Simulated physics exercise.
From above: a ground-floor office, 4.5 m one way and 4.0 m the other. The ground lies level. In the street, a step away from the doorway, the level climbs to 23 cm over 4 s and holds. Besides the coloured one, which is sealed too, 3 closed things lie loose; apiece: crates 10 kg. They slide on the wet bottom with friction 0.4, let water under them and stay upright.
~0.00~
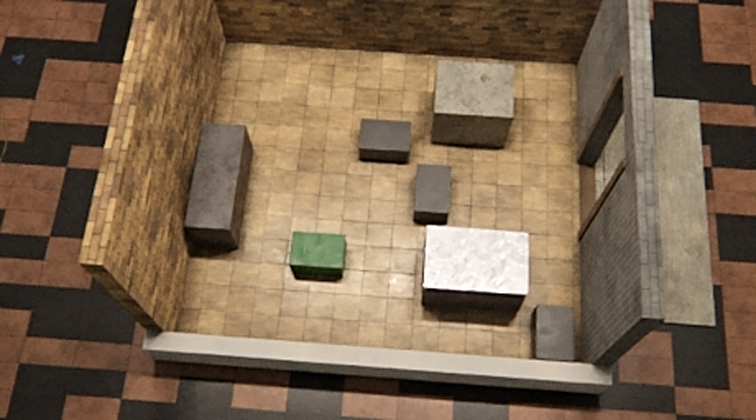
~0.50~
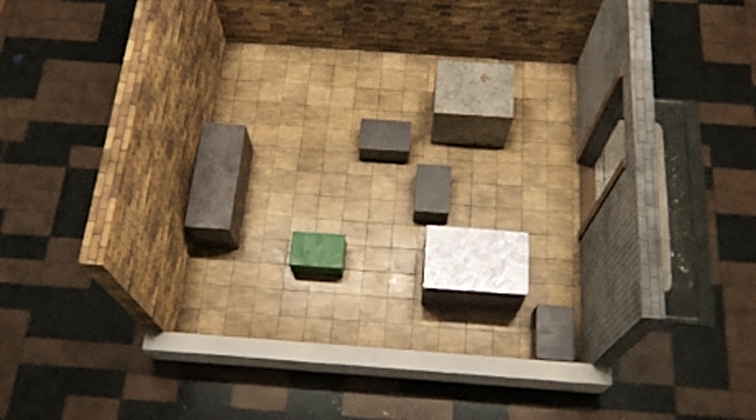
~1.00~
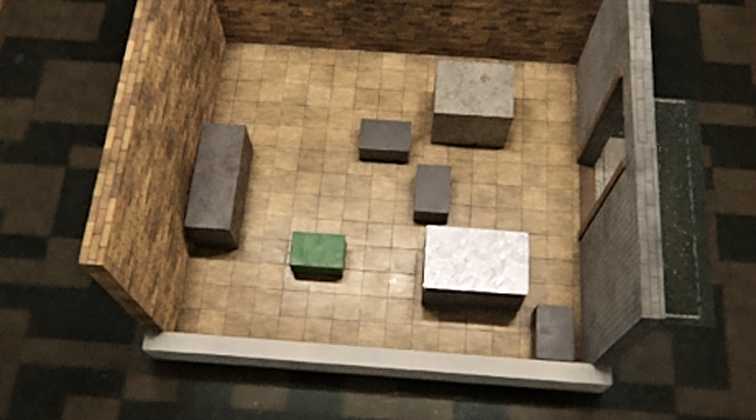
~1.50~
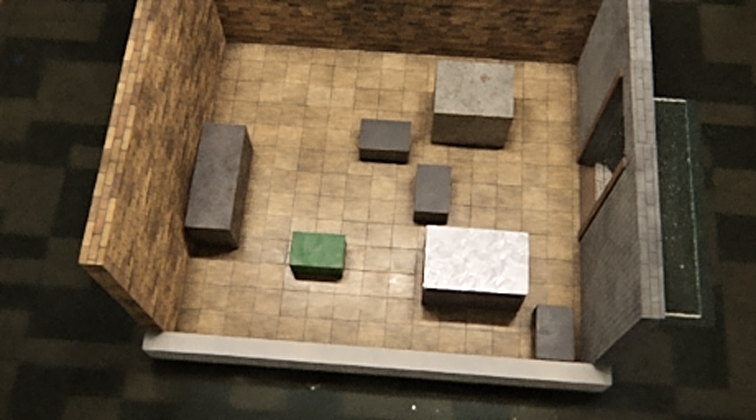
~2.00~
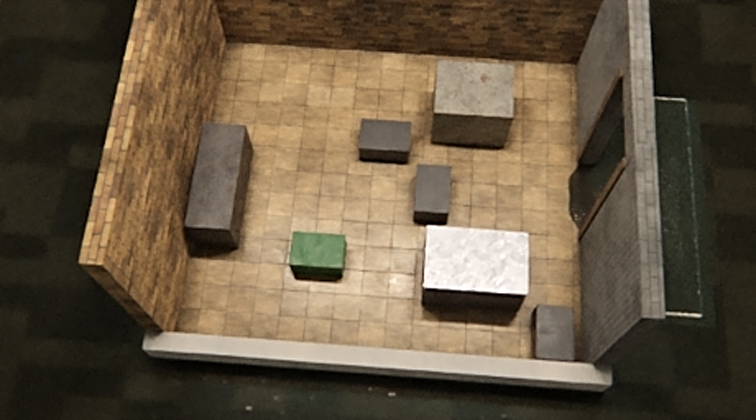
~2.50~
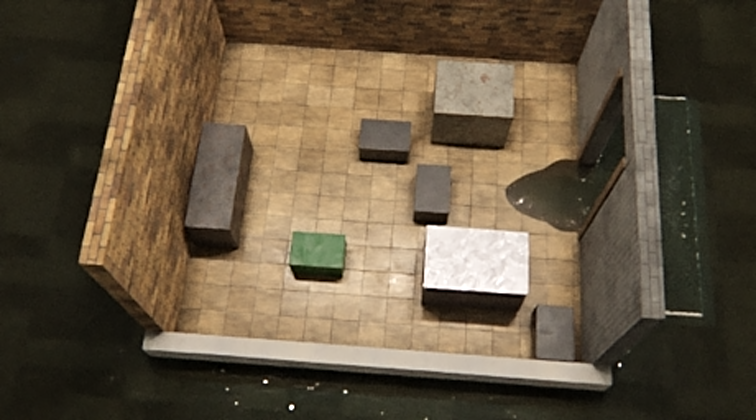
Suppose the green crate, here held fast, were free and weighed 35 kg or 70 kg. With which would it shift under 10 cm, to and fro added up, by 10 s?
For it, the lower weight is enough.
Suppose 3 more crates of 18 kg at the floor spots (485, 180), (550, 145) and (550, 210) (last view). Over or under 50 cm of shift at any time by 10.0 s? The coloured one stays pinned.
In that order: Past it, under, more.
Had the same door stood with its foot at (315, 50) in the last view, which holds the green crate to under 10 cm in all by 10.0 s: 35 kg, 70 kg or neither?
In that case the smaller load will do.
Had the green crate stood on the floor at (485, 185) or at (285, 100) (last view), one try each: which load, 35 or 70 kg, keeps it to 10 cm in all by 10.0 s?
In that order: It takes the larger; the smaller is enough.
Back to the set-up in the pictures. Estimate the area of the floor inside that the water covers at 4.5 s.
Roughly 5.5 m2.
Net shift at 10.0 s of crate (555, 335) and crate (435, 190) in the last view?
In turn: 5 cm, 200 cm.
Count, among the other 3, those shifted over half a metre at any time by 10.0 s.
That makes 2.
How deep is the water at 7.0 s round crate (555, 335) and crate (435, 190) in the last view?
About 3 and 10 cm.
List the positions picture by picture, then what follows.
In the first frame, the green crate at (317, 250) rests on the ground; water covers 0.0 m2; 0 of 4 have shifted.
In the second frame, the green crate at (317, 250), on the bottom; water covers 0.0 m2; 0 of 4 have shifted.
In the third frame, the green crate at (317, 250), on the bottom; 0.0 m2 under water; 0 of 4 have shifted.
In the fourth frame, the green crate at (317, 250) rests on the ground; 0.0 m2 under water; 0 of 4 have shifted.
In the fifth frame, the green crate at (317, 250), on the bottom; 0.0 m2 under water; 0 of 4 have shifted.
In the sixth frame, the green crate at (317, 250) rests on the ground; 0.5 m2 under water; 0 of 4 have shifted.
After 3.5 s the green crate would be 0 cm from its start with 35 kg and 0 cm from its start with 70 kg; 0 cm of water round it then.
After 4.5 s the green crate would be 0 cm from its start with 35 kg and 0 cm from its start with 70 kg; 1 cm of water round it then.
After 7.0 s the green crate would be 0 cm from its start with 35 kg and 0 cm from its start with 70 kg; 4 cm of water round it then.
After 10.0 s the green crate would be 0 cm from its start with 35 kg and 0 cm from its start with 70 kg; 5 cm of water round it then.
